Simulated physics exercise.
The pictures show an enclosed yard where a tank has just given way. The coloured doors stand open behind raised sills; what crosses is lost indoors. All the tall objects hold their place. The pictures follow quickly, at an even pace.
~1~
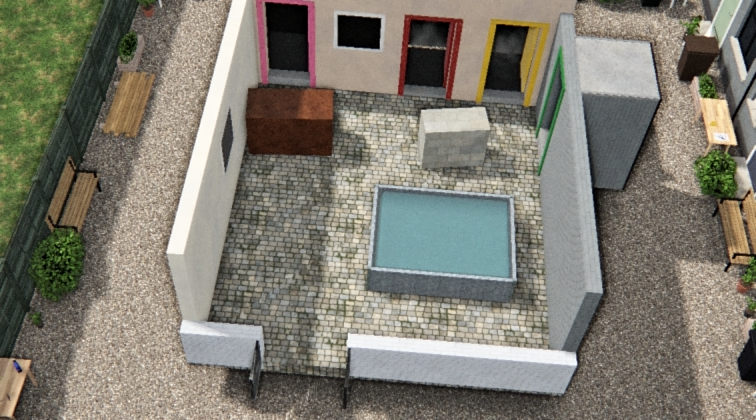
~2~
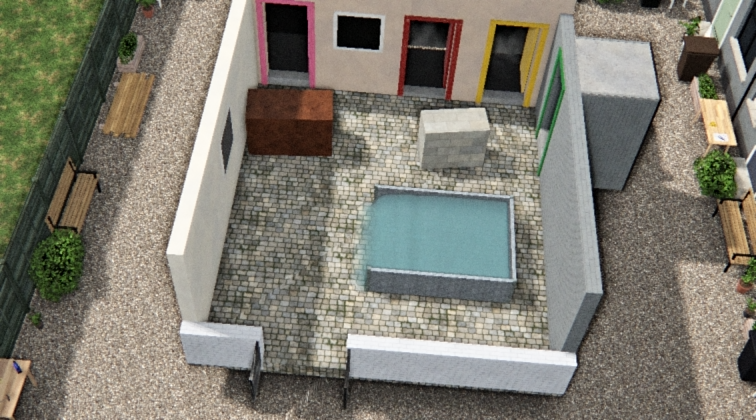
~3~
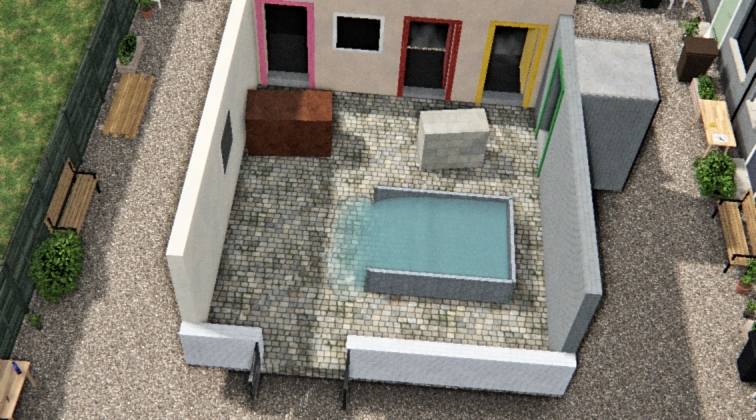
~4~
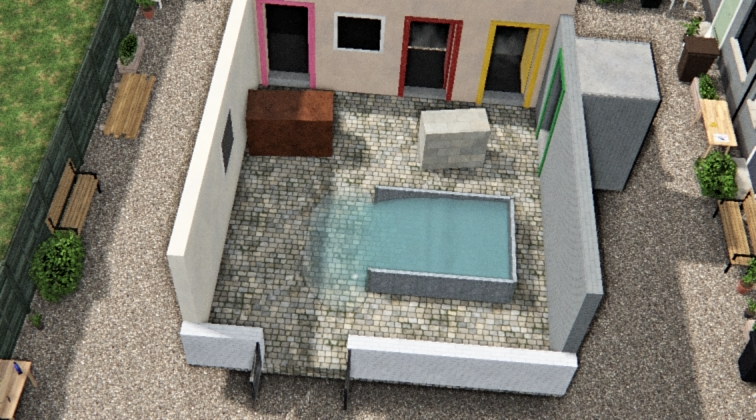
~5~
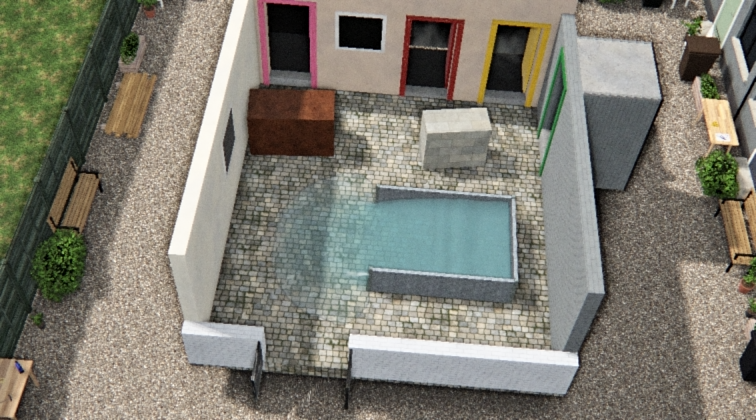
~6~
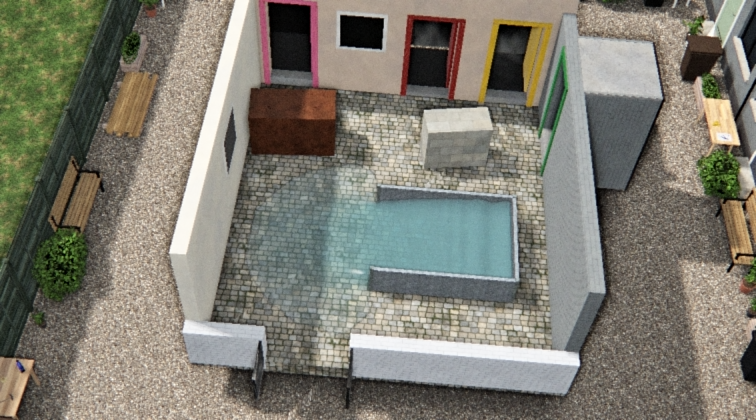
Walled cobbled yard with coloured doorways, water pouring from the open left side of a tank and spreading leftward across the paving.
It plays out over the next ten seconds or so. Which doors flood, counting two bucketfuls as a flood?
One by one: The green door holds within the limit; the red door holds within the limit; the yellow door holds within the limit; the pink door holds within the limit.
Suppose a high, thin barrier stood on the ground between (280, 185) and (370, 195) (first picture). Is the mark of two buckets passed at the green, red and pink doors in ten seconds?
The green one keeps below it, the red one takes less, the pink one lets less in.
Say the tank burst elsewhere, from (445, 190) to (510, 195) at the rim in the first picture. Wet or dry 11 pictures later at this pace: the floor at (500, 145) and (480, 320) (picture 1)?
As listed: Wet, dry.
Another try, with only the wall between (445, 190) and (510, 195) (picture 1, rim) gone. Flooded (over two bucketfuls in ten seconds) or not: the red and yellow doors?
Red stays under; yellow lets more in.
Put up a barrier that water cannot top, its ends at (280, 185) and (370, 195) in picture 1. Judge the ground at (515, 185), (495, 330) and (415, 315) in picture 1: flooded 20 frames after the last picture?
In turn: Not flooded, dry, not flooded.
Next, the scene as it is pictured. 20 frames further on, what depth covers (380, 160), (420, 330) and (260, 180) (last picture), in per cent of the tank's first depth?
In that order: 6, 0 and 40 per cent.
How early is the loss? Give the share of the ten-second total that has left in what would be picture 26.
Roughly 15 per cent.
A moment on, water covers 35 % of the floor; the green door not reached, the red door not reached, the yellow door not reached, the pink door not reached.
Next, water covers 35 % of the floor; the green door not reached, the red door not reached, the yellow door not reached, the pink door not reached.
Then, water covers 45 % of the floor; the green door not reached, the red door not reached, the yellow door not reached, the pink door wet at the sill, nothing in.
Later, water covers 80 % of the floor; the green door not reached, the red door wet at the sill, nothing in, the yellow door wet at the sill, nothing in, the pink door wet at the sill, nothing in.
In the end, water covers 95 % of the floor; the green door wet at the sill, nothing in, the red door wet at the sill, nothing in, the yellow door wet at the sill, nothing in, the pink door wet at the sill, nothing in.
